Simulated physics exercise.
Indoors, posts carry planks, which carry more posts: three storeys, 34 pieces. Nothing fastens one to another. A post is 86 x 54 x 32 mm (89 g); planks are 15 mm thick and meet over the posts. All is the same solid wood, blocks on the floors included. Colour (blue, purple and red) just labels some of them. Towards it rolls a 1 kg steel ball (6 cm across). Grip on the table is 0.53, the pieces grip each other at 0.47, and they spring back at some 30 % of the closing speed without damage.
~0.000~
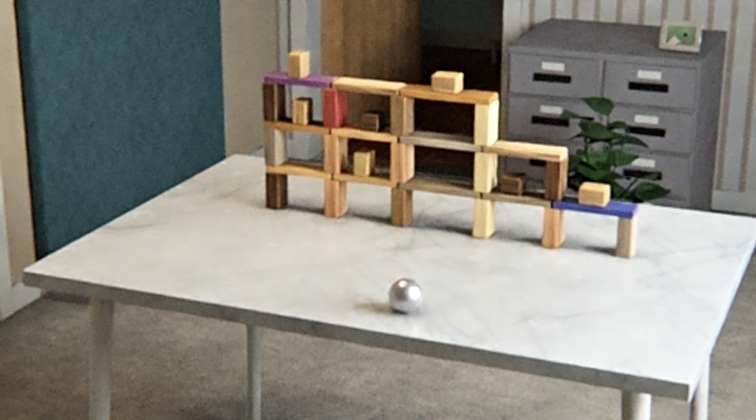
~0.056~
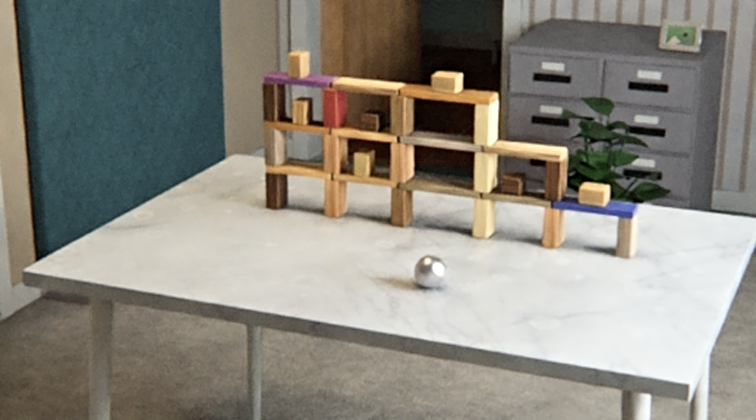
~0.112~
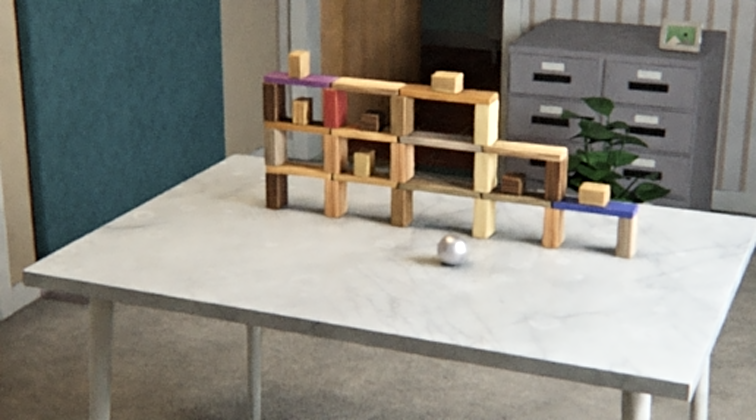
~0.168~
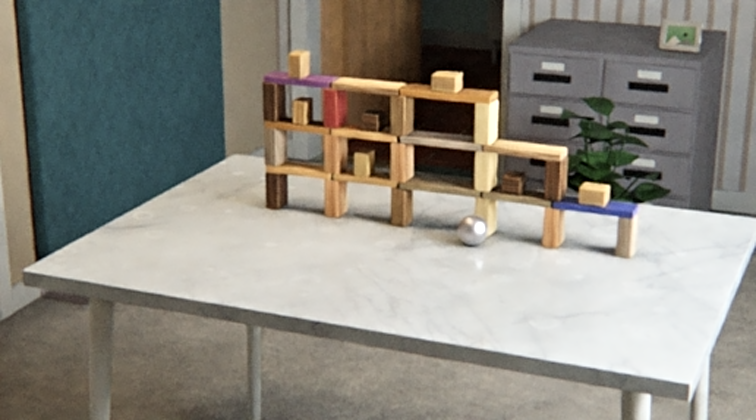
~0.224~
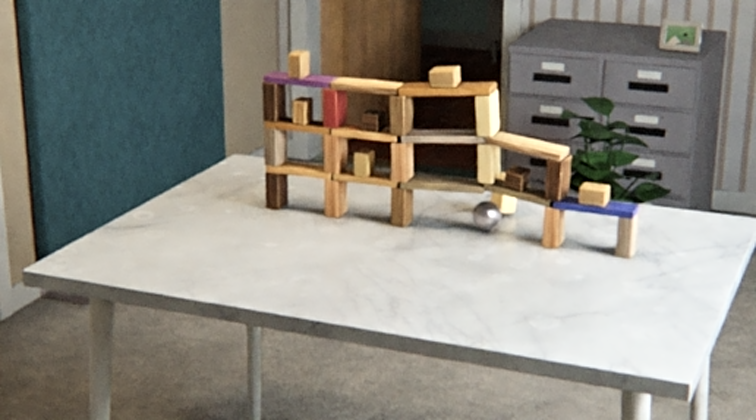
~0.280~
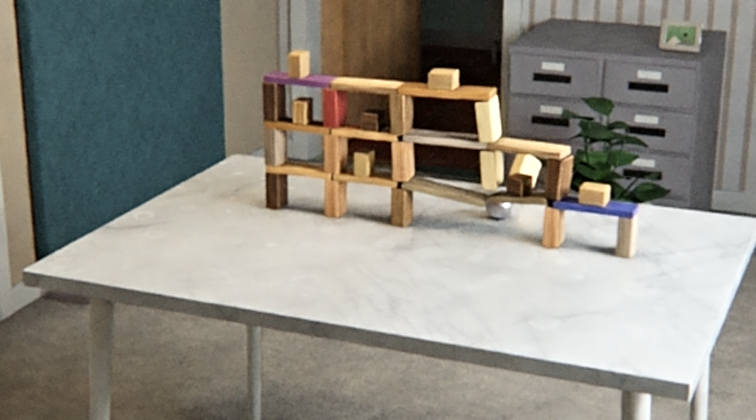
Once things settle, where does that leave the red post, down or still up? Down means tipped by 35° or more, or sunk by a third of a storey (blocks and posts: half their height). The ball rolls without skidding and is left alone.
In the end the red post stays up.
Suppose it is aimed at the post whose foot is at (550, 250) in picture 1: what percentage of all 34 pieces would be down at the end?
In that case 30 per cent.
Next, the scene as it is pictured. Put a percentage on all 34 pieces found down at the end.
Near 40 per cent.
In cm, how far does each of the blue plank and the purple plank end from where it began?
About: Blue 0, purple 0.
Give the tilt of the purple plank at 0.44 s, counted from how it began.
About 0°.
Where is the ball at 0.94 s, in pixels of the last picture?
At about (593, 317).
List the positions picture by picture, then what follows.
In the first frame (pixels give the middle of a visible side), ball (406, 295) 39 cm from contact, 2.3 m/s; red post (330, 109); blue plank (593, 211); purple plank (296, 83); none has stirred.
Ball (430, 272) 26 cm from contact, 2.3 m/s; red post (330, 109), in the second frame.
Ball (452, 250) 13 cm from contact, 2.3 m/s; red post (330, 109), in the third frame.
Ball (473, 230) after contact, 2.0 m/s; red post (330, 109); one has shifted, in the fourth frame.
Ball (487, 216) after contact, 1.6 m/s; red post (330, 109); movement in 11 of them, in the fifth frame.
Ball (499, 204) after contact, 1.6 m/s; red post (329, 109); blue plank (593, 210); purple plank (296, 82); 1 of the 34 pieces down, 11 disturbed in all, in the sixth frame.
After 0.44 s, ball still moving; 10 of the 34 pieces down; red post unmoved.
After 0.94 s, ball still moving; 13 of the 34 pieces down; red post unmoved.
In the end (2.1 s), ball rolling away; 13 of the 34 pieces down; red post 4 mm from its place; purple plank unmoved; blue plank unmoved. From the last view, middles, red post near (334, 106), purple plank near (300, 80).
